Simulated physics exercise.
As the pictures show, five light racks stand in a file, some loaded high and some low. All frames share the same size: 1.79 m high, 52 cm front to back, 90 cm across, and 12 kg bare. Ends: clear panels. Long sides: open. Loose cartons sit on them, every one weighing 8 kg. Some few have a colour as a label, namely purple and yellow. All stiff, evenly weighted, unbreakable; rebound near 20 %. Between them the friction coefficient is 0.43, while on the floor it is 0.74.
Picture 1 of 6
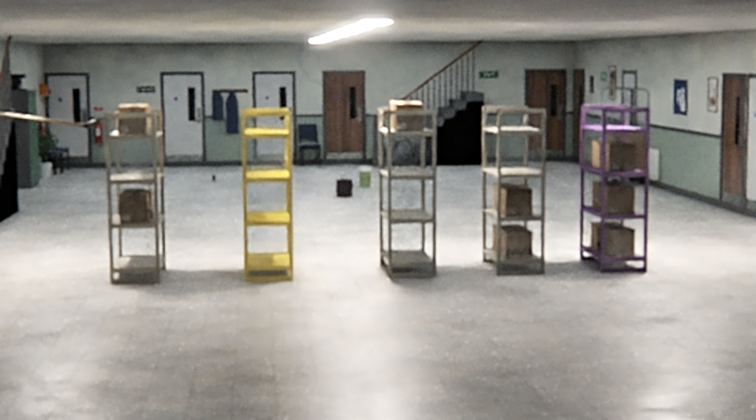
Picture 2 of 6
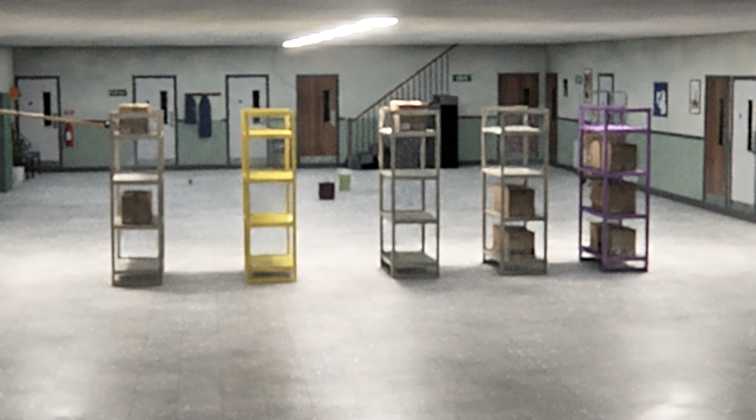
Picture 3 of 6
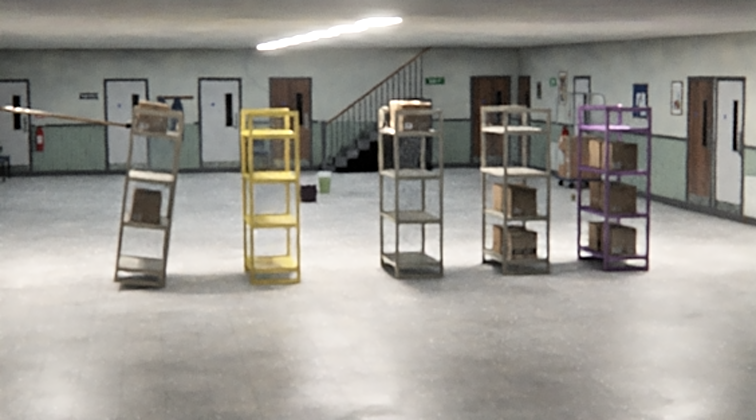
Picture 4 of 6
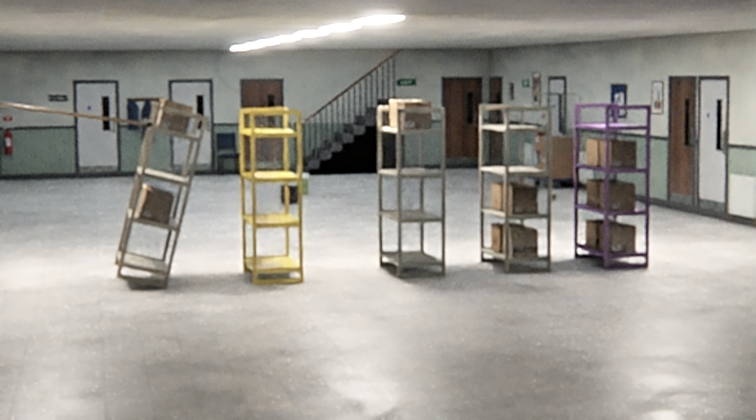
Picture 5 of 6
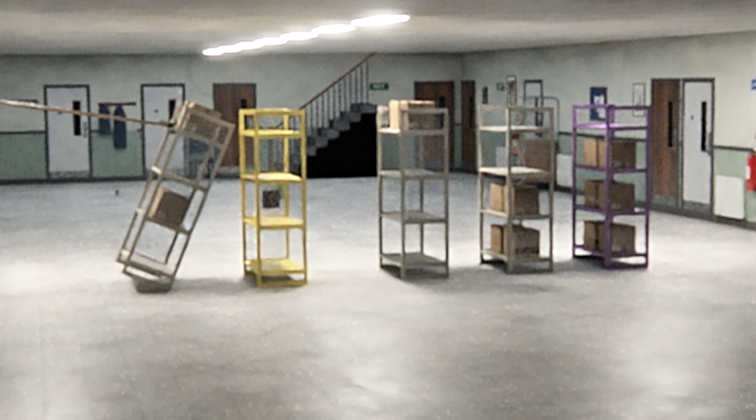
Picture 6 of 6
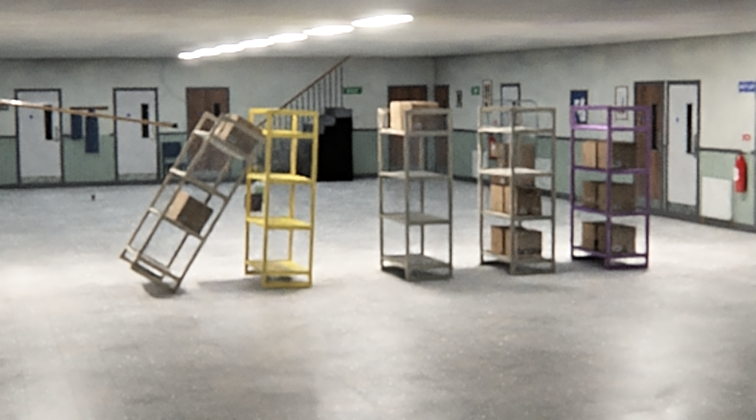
Five shelving racks standing in a row in a hall as a pole pushes the leftmost one, tilting it rightward against the yellow rack.
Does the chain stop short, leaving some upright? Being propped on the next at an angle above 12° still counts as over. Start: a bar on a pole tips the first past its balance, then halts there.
Yes, some remain upright.
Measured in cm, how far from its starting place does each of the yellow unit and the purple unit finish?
For yellow it's roughly 90 cm, and for purple it's roughly 0 cm.
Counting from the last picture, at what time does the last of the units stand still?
Time: About 2.0 s.
Then, 0.23 s after the last picture, 2 cartons spilt or dropped; 1 of the 4 other units over; yellow unit leaning 15°.
Then, 0.55 s after the last picture, 4 cartons spilt or dropped; 1 of the 4 other units over; yellow unit leaning 38°.
Then, 1.17 s after the last picture, 4 cartons spilt or dropped; 1 of the 4 other units over; yellow unit leaning 48°.
At rest, 4 cartons spilt or dropped; 2 of the 4 other units over; yellow unit leaning 55°; purple unit unmoved. Two left standing. As the last picture would show them, middles, yellow unit near (356, 210), purple unit near (609, 185).
